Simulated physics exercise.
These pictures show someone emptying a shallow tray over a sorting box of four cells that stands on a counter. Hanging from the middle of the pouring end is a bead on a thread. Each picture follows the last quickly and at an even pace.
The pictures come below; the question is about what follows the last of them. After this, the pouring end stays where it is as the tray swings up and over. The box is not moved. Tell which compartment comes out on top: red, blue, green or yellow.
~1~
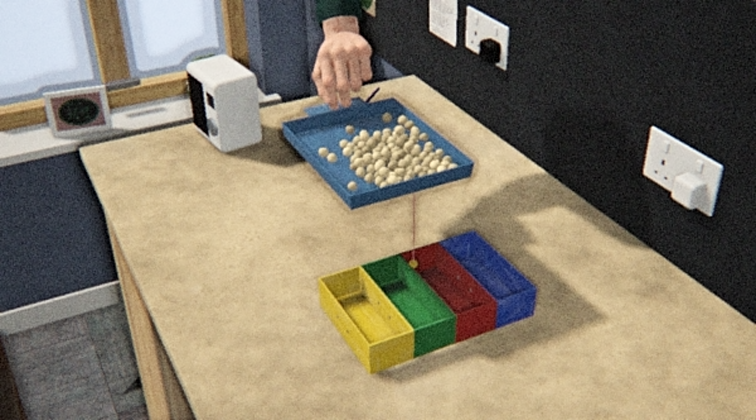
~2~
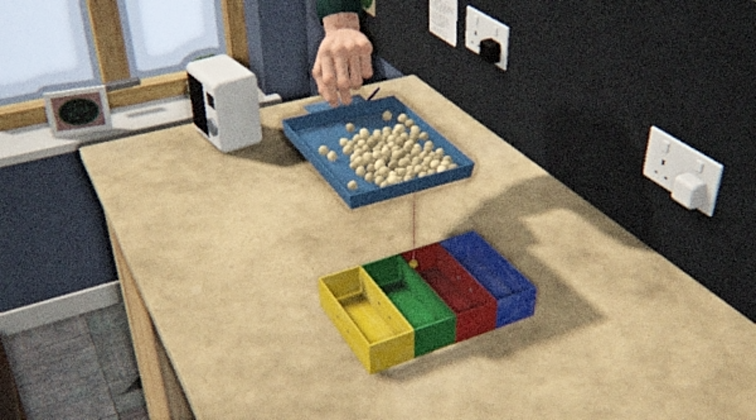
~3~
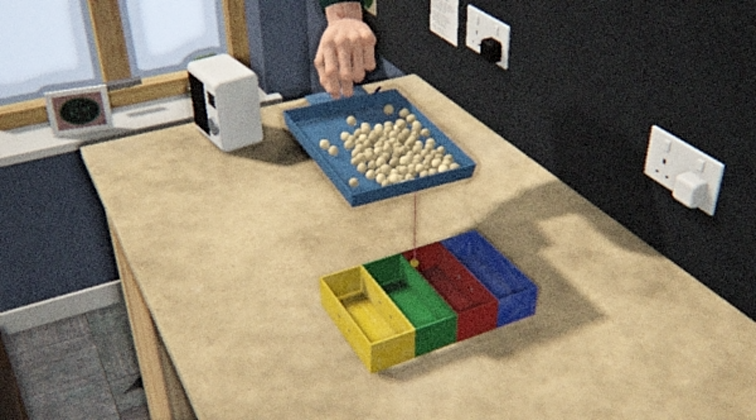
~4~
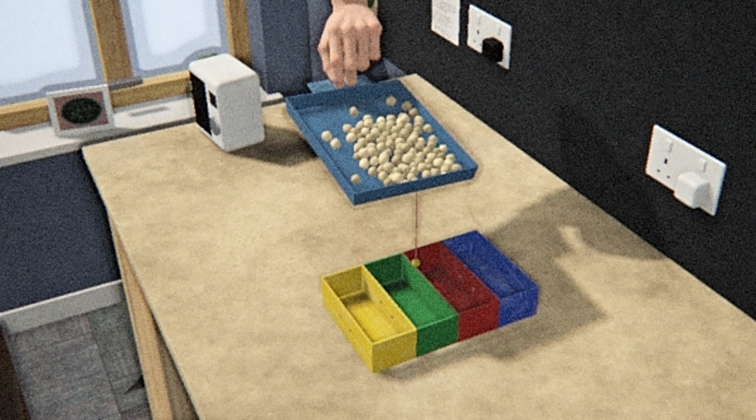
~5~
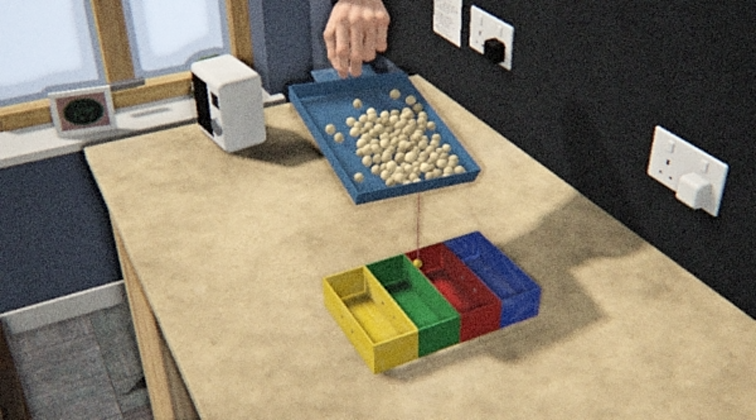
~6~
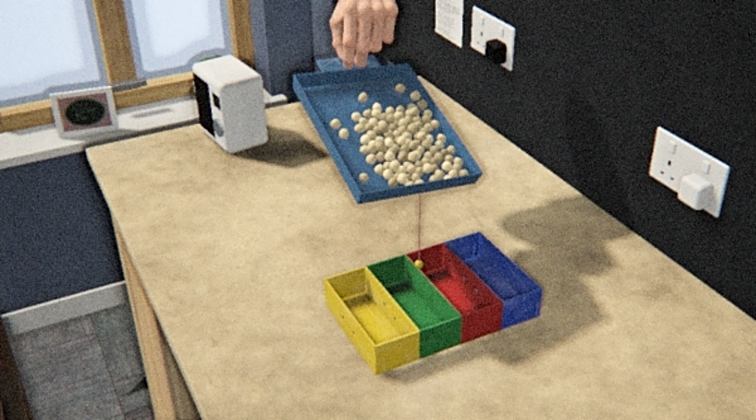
It is blue that comes out on top.
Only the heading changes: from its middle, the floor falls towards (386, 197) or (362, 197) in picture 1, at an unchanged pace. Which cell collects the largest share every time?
First that yellow cell, then the cell in yellow.
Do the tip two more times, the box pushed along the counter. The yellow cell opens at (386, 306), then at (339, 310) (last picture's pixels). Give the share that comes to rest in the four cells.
90 per cent, then 60 per cent.
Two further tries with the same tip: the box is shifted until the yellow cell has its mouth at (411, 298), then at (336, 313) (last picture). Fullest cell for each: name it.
Try 1 - the cell in red; try 2 - the blue cell.
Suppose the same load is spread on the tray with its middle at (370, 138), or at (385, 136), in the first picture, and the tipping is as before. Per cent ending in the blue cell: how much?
It comes to about 40 per cent the first time and about 50 per cent the second.
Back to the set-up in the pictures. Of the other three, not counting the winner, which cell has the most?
It is the cell in red.
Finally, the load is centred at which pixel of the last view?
Somewhere close to (482, 296) in the last picture.
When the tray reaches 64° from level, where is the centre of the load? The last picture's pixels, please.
Centre estimate: (435, 151).
Just after the last frame, tray tipped steeply; almost all on the tray; just a few falling or outside the box.
A moment on, tray tipped past a quarter turn; roughly two thirds on the tray; roughly a quarter in the blue cell; just a few in the red cell; roughly a quarter falling or outside the box.
Further on, tray tipped past a quarter turn; roughly half in the blue cell; roughly a third in the red cell; about a tenth in the green cell; just a few in the yellow cell; just a few falling or outside the box.
When it is over, tray tipped past a quarter turn; roughly half in the blue cell; roughly a third in the red cell; about a tenth in the green cell; just a few in the yellow cell; just a few outside the box.
